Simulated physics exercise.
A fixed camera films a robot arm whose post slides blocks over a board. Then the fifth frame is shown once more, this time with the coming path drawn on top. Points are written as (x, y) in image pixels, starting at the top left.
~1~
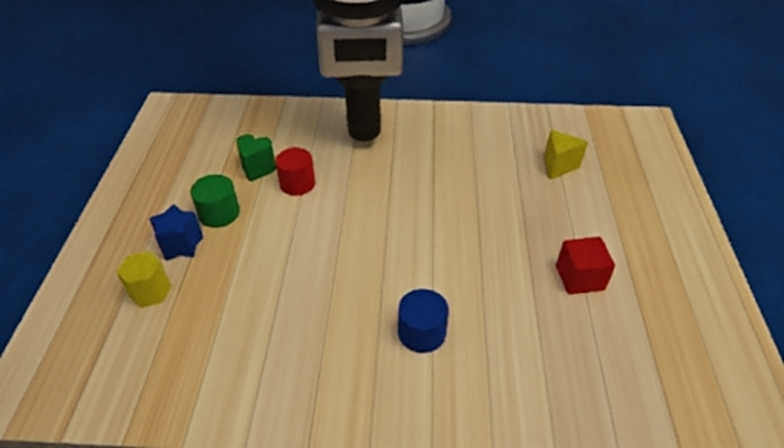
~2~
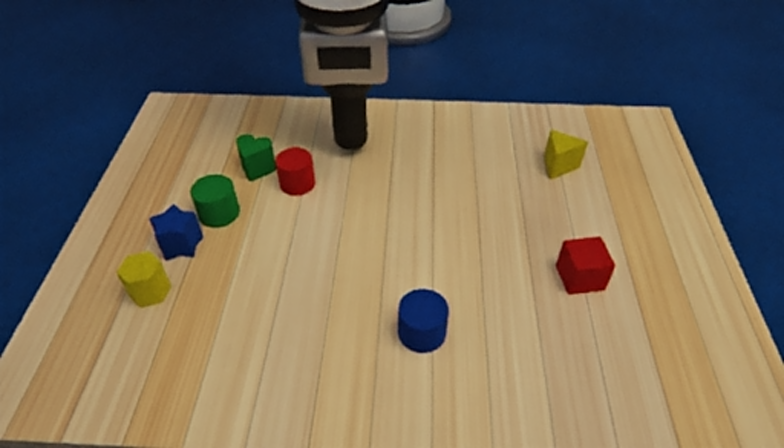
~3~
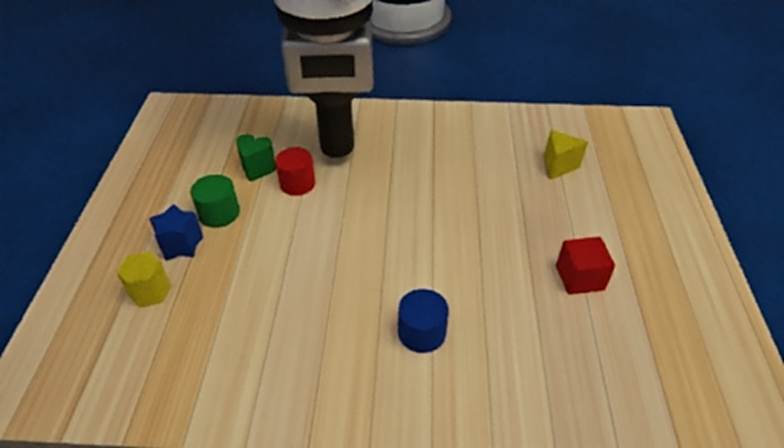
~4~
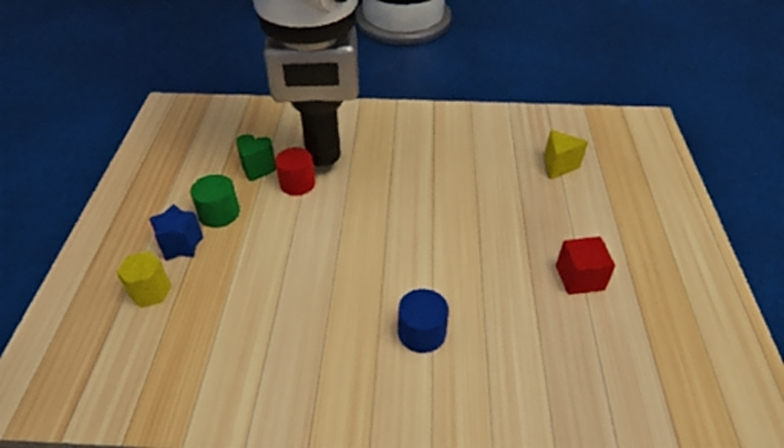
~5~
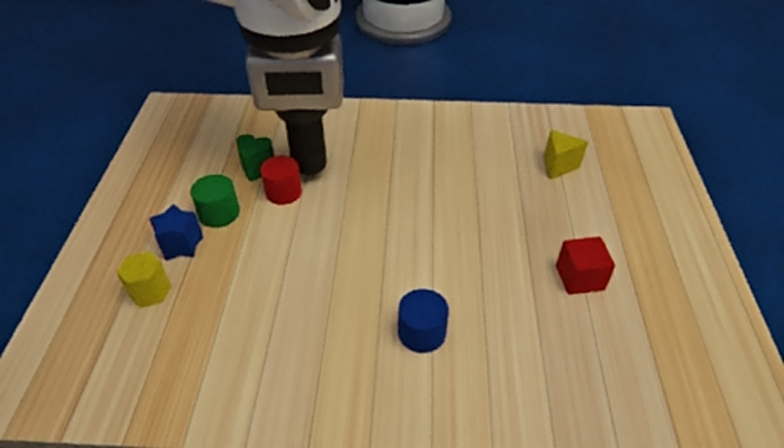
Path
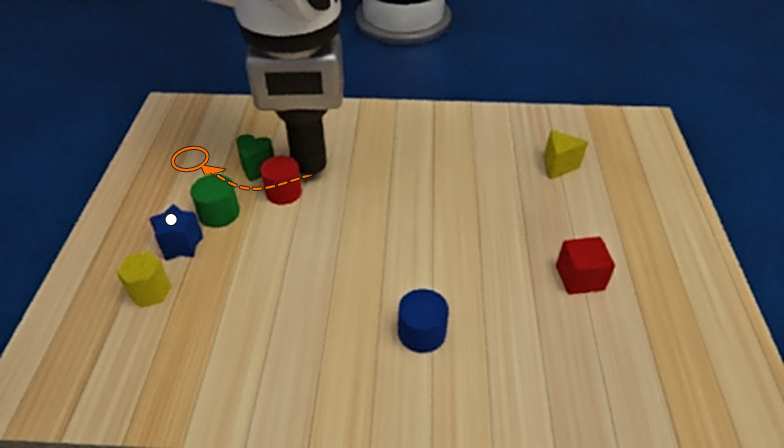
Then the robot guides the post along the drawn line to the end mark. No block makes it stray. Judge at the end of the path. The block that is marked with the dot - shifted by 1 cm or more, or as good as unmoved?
Still in place.
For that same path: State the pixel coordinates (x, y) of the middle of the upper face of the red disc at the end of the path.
Its top centre lands on (241, 189).
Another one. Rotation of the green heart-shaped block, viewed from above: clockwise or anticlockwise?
The turn is clockwise.
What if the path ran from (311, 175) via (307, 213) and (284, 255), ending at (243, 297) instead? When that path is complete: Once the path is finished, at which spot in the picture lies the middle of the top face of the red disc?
My best guess is (265, 183).
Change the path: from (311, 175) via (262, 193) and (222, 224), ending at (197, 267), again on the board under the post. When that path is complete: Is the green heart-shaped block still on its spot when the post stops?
Yes - that is the case.
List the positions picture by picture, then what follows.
Post tip (365, 132); block tops, blue star-shaped block (171, 220); green disc (211, 187); green heart-shaped block (252, 144); red disc (294, 158), in the first picture.
Post (351, 140); blocks unchanged, in the second picture.
Post (338, 148); blocks unchanged, in the third picture.
Post (324, 156); blocks unchanged, in the fourth picture.
Post (310, 164); blue star-shaped block (171, 220); green disc (211, 187); green heart-shaped block (252, 144); red disc (279, 167), in the fifth picture.
Path on the board, from (311, 175) via (264, 188) and (222, 178), ending at (190, 159); the dot is on the blue star-shaped block.
The first path, step by step. One third of the way, post (262, 178); green disc (201, 192); red disc (243, 188).
Two thirds of the way, post (218, 168); green disc (199, 194); green heart-shaped block (240, 137), turned 65° clockwise; red disc (241, 189).
At the end, post (187, 149); blue star-shaped block in place; green disc (199, 194); green heart-shaped block (240, 137), turned 70° clockwise; red disc (241, 189).
